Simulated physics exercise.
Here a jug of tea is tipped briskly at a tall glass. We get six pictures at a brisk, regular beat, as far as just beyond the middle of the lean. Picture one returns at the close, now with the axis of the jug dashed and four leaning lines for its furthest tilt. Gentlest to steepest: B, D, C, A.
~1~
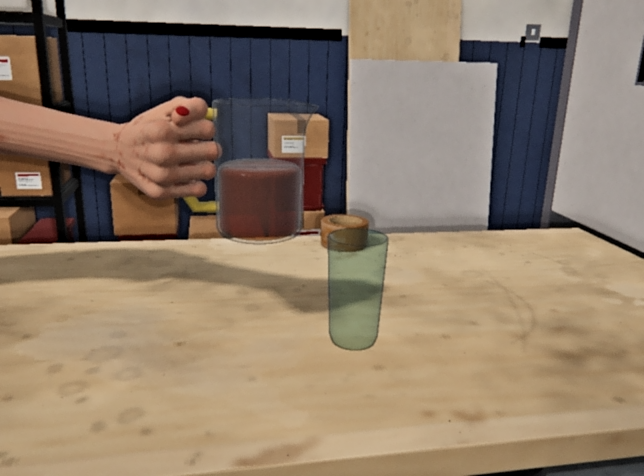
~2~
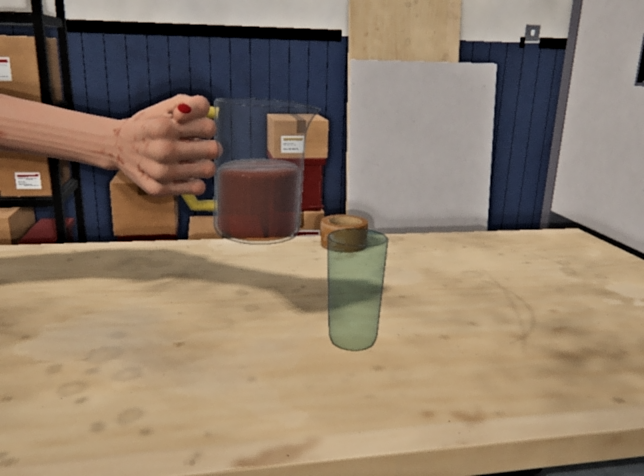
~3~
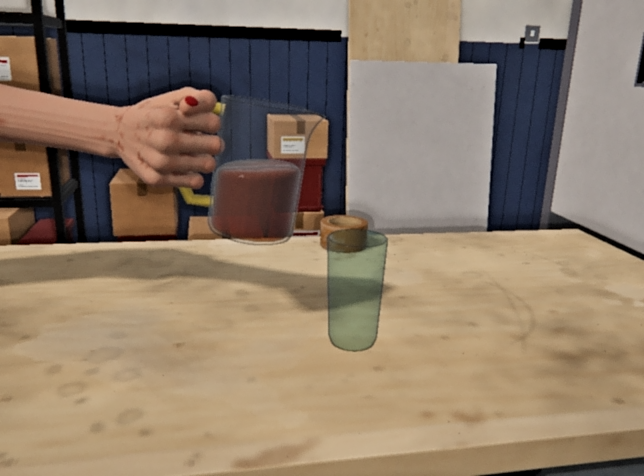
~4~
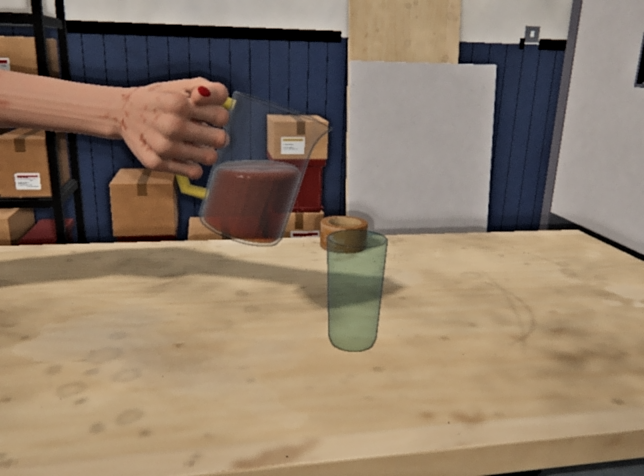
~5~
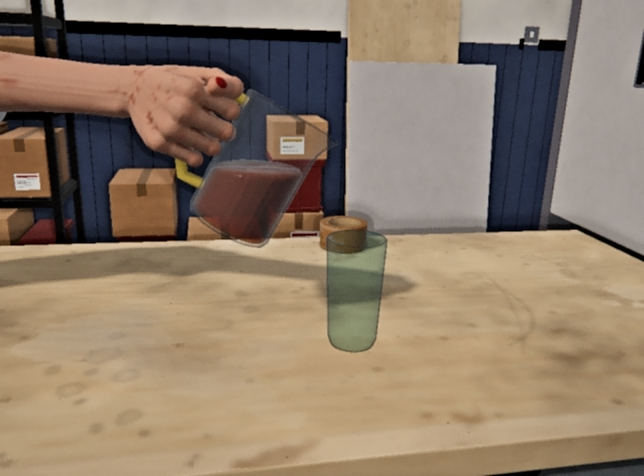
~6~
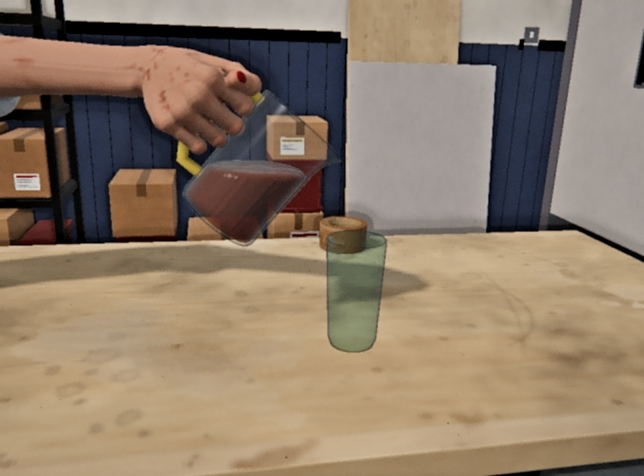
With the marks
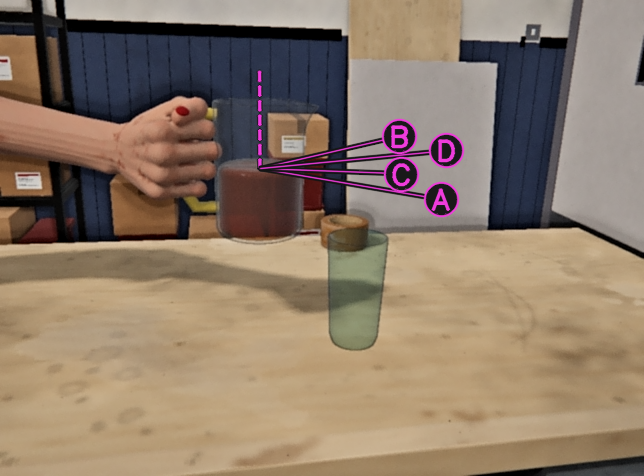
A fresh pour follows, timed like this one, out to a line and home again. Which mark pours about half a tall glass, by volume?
B is best.
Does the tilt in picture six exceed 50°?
No.
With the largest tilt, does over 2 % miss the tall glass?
Yes.
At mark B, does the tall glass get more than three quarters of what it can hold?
No.
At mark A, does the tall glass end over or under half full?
Over half.
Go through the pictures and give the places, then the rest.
Upright, lip at (316, 106); rim of the tall glass round (358, 236); nothing has left yet, in the first picture.
Tipped about 2°, lip at (318, 108); nothing has left yet, in the second picture.
Tipped about 8°, lip at (323, 116); nothing has left yet, in the third picture.
Tipped about 17°, lip at (330, 127); nothing has left yet, in the fourth picture.
Tipped about 28°, lip at (336, 142); nothing has left yet, in the fifth picture.
Tipped about 40°, lip at (339, 159); nothing has left yet, in the sixth picture.
In magenta, A at (424, 196); B at (383, 140); C at (384, 173); D at (429, 152).
For mark A, the tall glass ends with about 92 % of what it can hold; 16 % of the tea is spilt.
For mark B, the tall glass ends with about 50 % of what it can hold.
For mark C, the tall glass ends with about 87 % of what it can hold; 7 % of the tea is spilt.
For mark D, the tall glass ends with about 69 % of what it can hold; 4 % of the tea is spilt.
